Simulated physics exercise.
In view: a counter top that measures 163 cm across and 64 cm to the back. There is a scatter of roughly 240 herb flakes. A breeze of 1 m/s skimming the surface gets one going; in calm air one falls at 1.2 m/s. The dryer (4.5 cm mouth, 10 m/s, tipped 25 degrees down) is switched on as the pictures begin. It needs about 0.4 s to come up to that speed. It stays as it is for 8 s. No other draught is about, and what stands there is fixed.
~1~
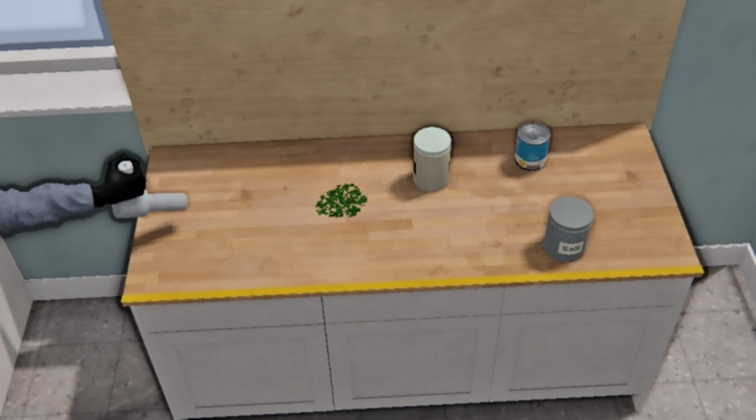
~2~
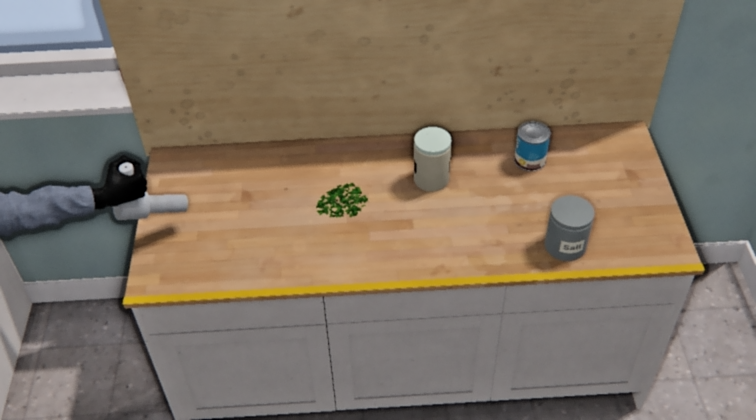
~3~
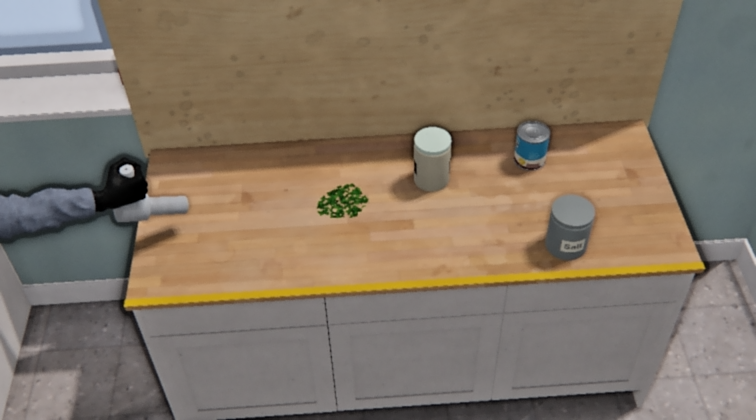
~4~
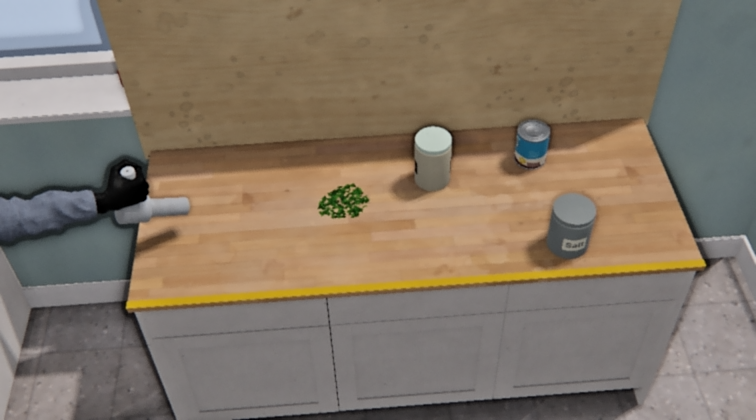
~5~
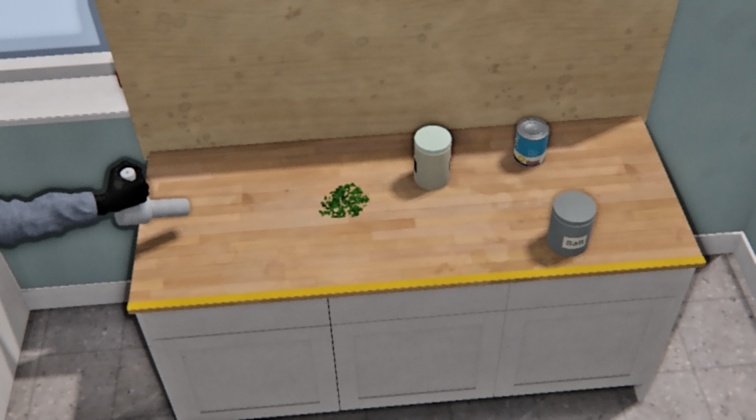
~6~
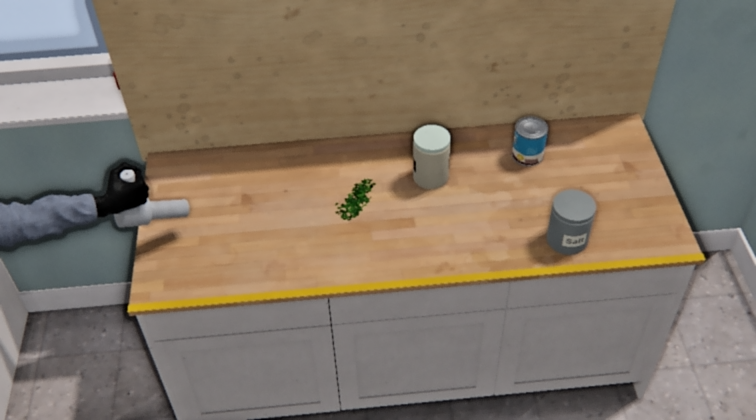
Green herb flakes lying still on a wooden counter, then shifting slightly right as a gloved hand holds a dryer at left.
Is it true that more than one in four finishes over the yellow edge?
Answer: No.
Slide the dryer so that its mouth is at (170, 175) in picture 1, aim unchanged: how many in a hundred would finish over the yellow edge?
In that case some 1 per cent.
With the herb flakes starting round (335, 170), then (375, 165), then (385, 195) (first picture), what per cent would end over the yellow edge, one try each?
In turn about 0 %, 0 %, 0 %.
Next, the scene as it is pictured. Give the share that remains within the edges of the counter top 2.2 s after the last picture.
Some 80 per cent.
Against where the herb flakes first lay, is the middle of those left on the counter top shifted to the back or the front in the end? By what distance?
Towards the back, some 5 cm.
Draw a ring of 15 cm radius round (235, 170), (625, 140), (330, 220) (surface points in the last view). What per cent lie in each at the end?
In turn about 0 %, 15 %, 0 %.
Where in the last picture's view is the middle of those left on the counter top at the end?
Around (608, 167).
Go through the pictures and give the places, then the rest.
In the first picture, the middle of the herb flakes is near (341, 202), none has stirred yet and the mouth of the dryer is at (184, 202).
In the second picture, the middle of the herb flakes is near (341, 201), none has stirred yet and the yellow edge is centred on (416, 288).
In the third picture, the middle of the herb flakes is near (342, 202), none has stirred yet, the top of a jar is at (433, 139) and the top of a tin is at (534, 132).
In the fourth picture, the middle of the herb flakes is near (343, 202) and none has stirred yet.
In the fifth picture, the middle of the herb flakes is near (343, 202) and about 1 % have left their places.
In the sixth picture, the middle of the herb flakes is near (357, 199), the farthest in sight from the dryer is at (373, 184) and about 65 % have left their places.
Then, 1.2 s after the last picture, 0 % are over the yellow edge; the middle of those still in play is near (520, 180); 26 % have settled or left.
Then, 2.2 s after the last picture, 0 % are over the yellow edge; the middle of those still in play is near (571, 174); 28 % have settled or left.
Then, 4.0 s after the last picture, 0 % are over the yellow edge; the middle of those still in play is near (593, 170); 43 % have settled or left.
Then, 7.6 s after the last picture, at the end, 0 % are over the yellow edge; the middle of those still in play is near (608, 167).
